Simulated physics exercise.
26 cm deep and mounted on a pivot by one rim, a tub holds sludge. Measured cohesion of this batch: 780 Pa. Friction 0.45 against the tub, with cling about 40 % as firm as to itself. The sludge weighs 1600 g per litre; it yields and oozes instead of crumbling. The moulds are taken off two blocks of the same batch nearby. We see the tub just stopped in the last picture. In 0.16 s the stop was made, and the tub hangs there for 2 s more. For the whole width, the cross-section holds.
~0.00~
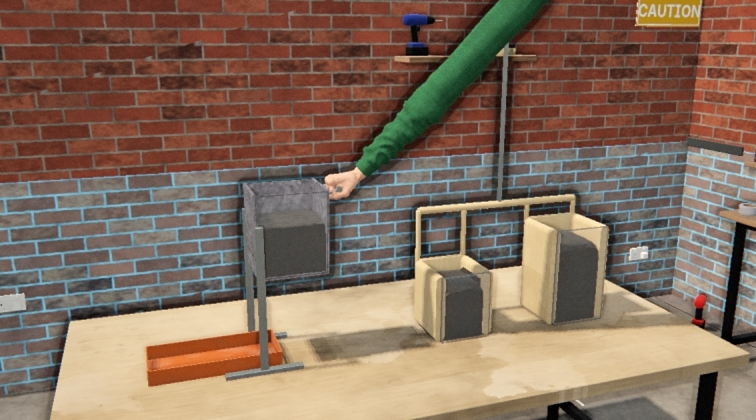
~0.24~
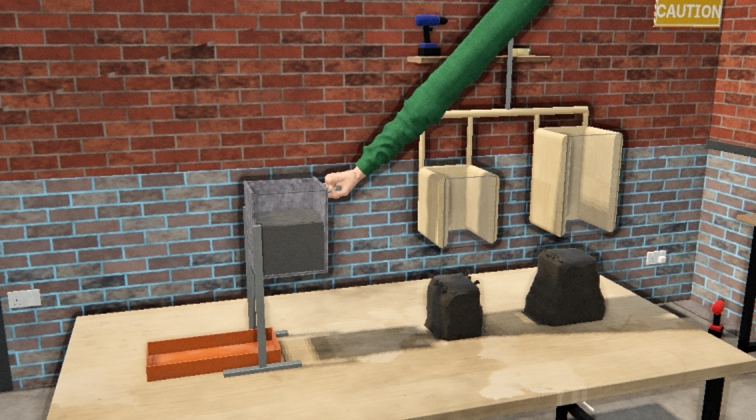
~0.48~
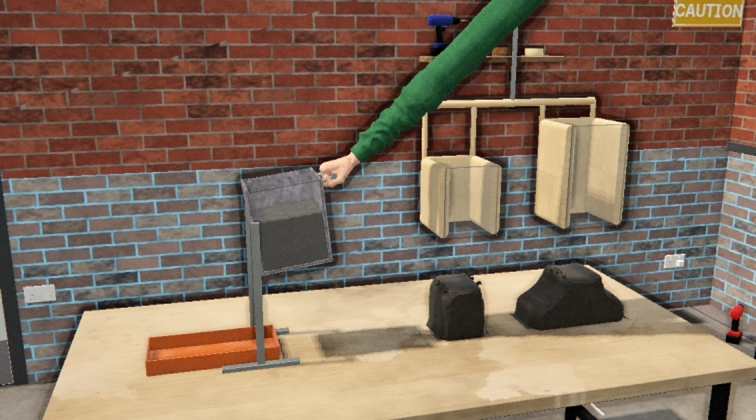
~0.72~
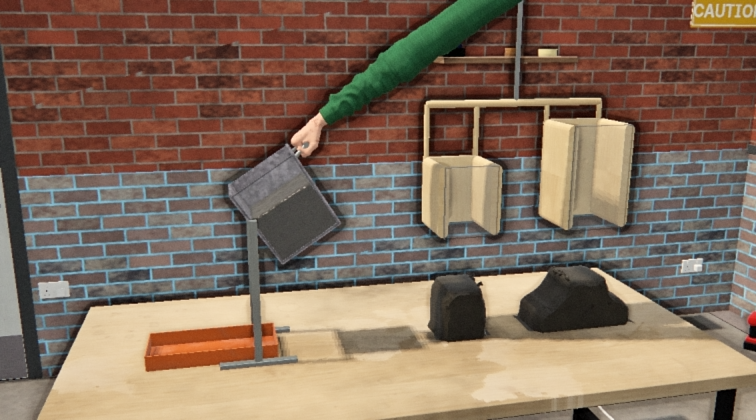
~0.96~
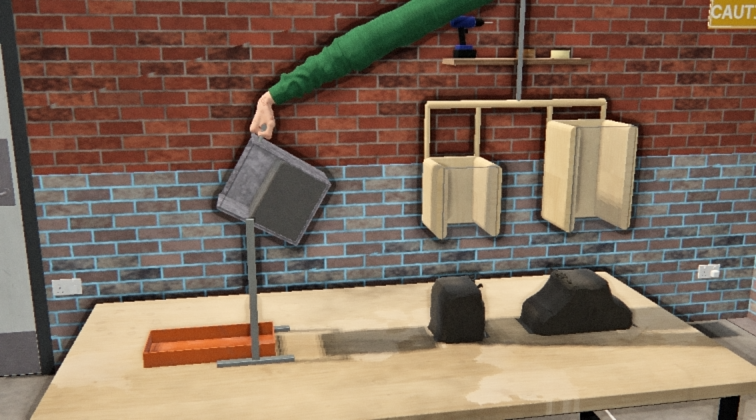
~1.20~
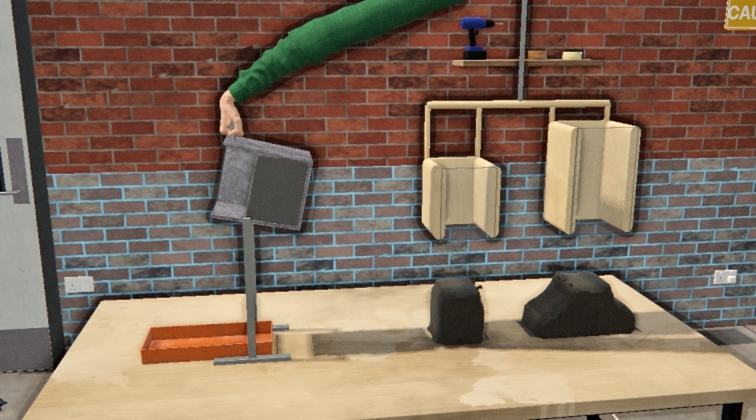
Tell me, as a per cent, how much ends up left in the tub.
Close to 100 % is left.
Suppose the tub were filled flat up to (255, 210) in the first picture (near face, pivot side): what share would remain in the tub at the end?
100 %.
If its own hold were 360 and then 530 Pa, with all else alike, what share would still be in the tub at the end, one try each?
The answers, in order, are 95 % and 100 %.
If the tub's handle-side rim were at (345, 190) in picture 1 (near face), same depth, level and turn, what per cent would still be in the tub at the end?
Near 100 per cent.
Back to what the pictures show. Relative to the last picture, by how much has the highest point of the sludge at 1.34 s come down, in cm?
I reckon it's close to 0 cm.
After 1.34 s, the tub is at 78 degrees and holds 100 %.
After 1.51 s, the tub is at 78 degrees and holds 100 %.
After 1.68 s, the tub is at 78 degrees and holds 100 %.
After 1.85 s, the tub is at 78 degrees and holds 100 %.
After 3.20 s, the tub is at 78 degrees and holds 100 %.
